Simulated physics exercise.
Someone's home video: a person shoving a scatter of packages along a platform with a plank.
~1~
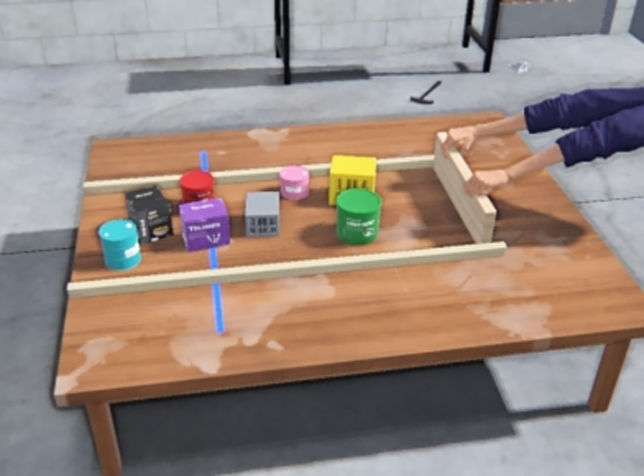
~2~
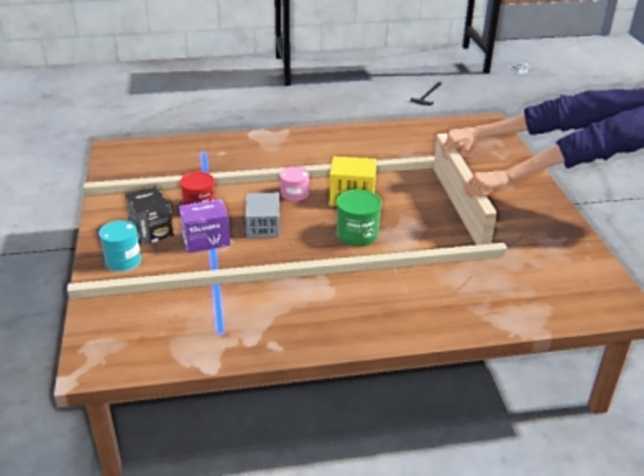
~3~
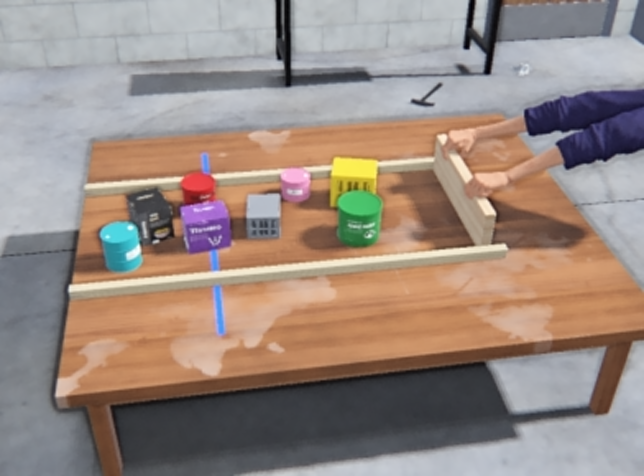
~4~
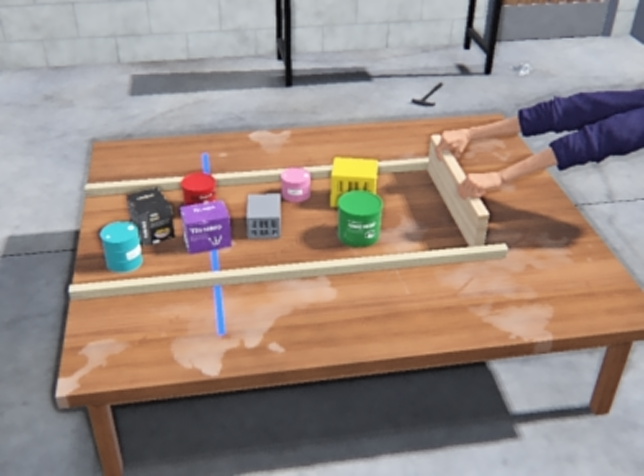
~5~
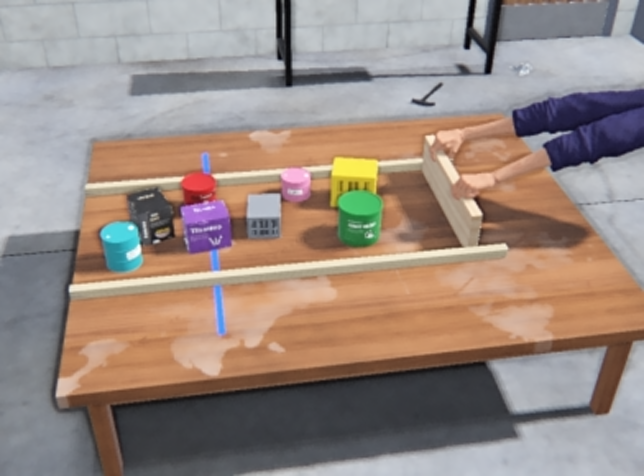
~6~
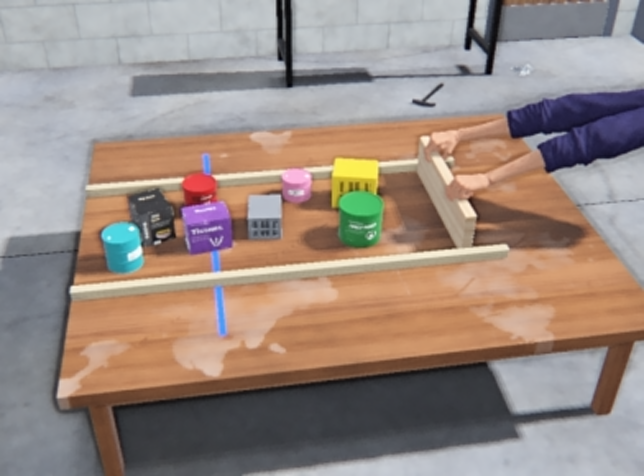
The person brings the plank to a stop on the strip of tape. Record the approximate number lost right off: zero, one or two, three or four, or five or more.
The ones that plunge will number none.
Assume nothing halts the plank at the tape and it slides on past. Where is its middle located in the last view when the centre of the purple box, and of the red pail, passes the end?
With the purple box it sits around (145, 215), with the red pail around (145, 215).
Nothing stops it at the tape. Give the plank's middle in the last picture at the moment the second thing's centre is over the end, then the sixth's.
The middle is near (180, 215) first and near (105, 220) after.
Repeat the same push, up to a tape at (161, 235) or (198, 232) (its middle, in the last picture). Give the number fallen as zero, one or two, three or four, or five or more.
Going by the order asked, it's either one or two and then none at all.
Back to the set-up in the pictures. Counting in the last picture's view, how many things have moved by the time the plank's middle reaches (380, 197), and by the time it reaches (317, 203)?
At first I count 1, and then 4.
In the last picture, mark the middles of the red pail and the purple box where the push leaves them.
They finish at roughly (149, 199) and (142, 245) respectively.
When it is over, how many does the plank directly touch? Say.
At rest, 3 are in contact.
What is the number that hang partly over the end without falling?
I'd put it at 0.
Early on, none off yet; turquoise canister at rest near (123, 248); black box at rest near (152, 217); red pail at rest near (200, 196).
A while later, none off yet; turquoise canister at rest near (123, 248); black box at rest near (151, 217); red pail travelled a little near (193, 196).
Finally, the number that fall off is zero.
